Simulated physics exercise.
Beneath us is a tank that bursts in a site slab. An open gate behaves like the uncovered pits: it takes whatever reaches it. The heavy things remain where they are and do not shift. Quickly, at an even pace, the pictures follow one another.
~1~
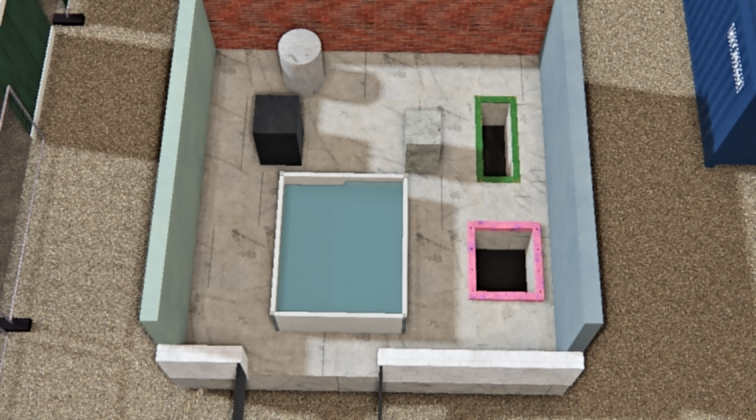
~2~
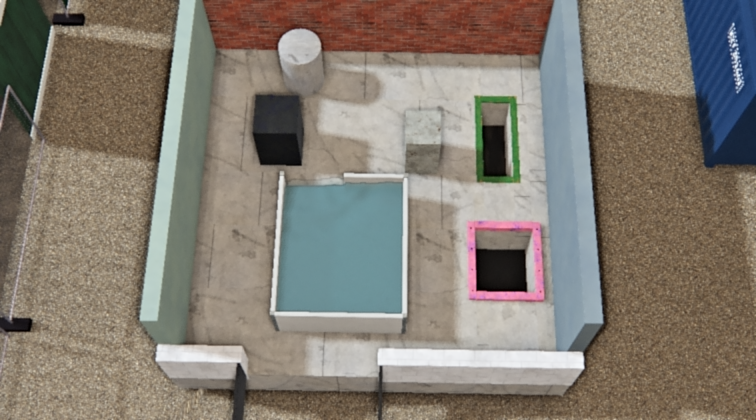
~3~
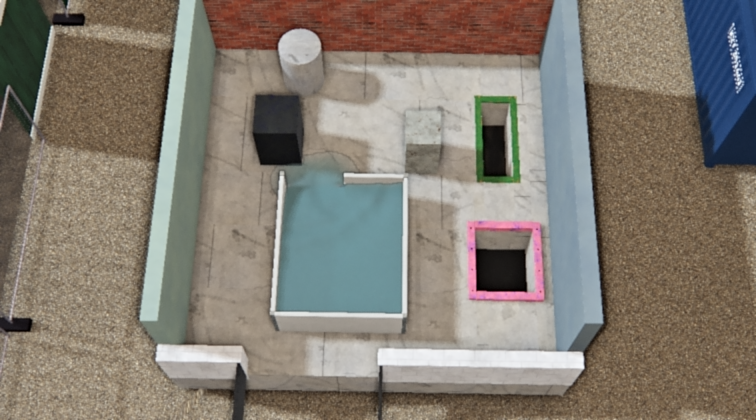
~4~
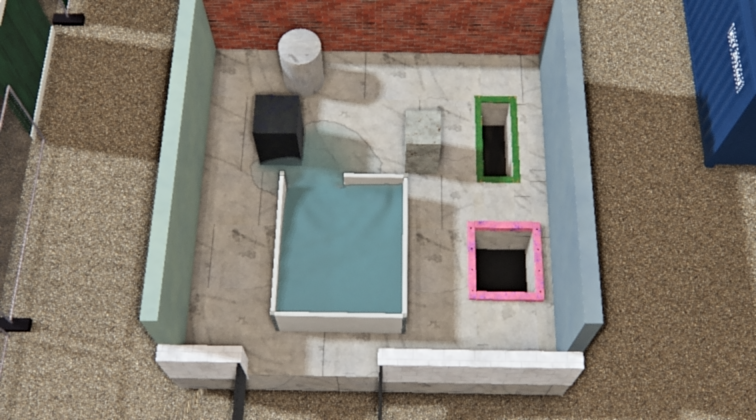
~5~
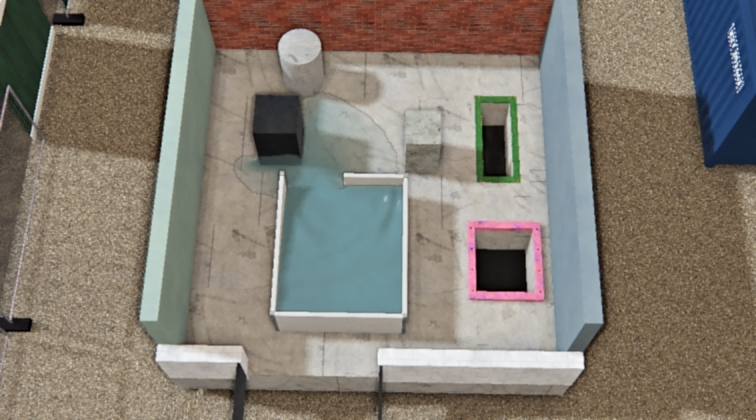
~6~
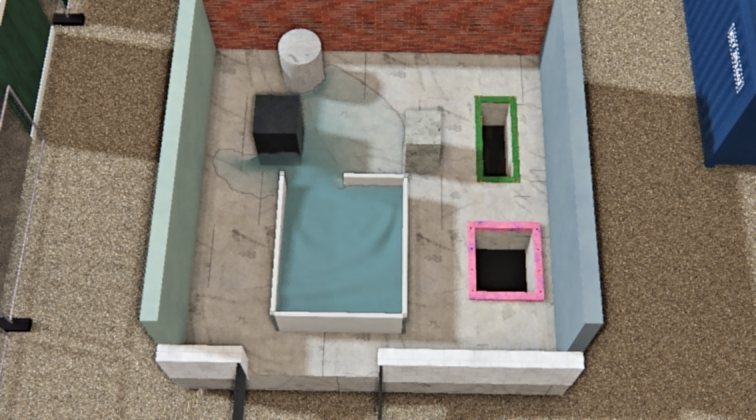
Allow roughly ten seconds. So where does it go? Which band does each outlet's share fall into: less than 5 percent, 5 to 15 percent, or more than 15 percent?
Shares: The gate, 5 to 15 percent; the pink pit, less than 5 percent; the green pit, more than 15 percent.
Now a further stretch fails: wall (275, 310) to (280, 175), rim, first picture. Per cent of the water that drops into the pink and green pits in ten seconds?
The pink pit takes 0 per cent and the green pit 20 per cent.
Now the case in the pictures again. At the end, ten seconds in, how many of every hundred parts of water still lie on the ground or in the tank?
66 %.
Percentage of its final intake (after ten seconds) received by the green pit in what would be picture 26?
By then roughly 10 percent of the ten-second total is in.
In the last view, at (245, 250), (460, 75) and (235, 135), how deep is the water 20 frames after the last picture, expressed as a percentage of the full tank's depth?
I'd say around 4 per cent, then 16 per cent, then 6 per cent.
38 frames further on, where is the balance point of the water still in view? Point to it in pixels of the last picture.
Roughly (345, 189).
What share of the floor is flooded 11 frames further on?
Estimate: Some 50 in a hundred.
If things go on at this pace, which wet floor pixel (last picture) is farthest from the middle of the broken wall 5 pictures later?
Pixel estimate: (429, 56).
A moment on, water covers 35 % of the floor; the gate 0 %, the pink pit 0 %, the green pit 0 %.
Next, water covers 50 % of the floor; the gate 0 %, the pink pit 0 %, the green pit 0 %.
Then, water covers 65 % of the floor; the gate 0 %, the pink pit 0 %, the green pit 3 %.
Later, water covers 85 % of the floor; the gate 3 %, the pink pit 1 %, the green pit 14 %.
In the end, water covers 95 % of the floor; the gate 7 %, the pink pit 1 %, the green pit 27 %.
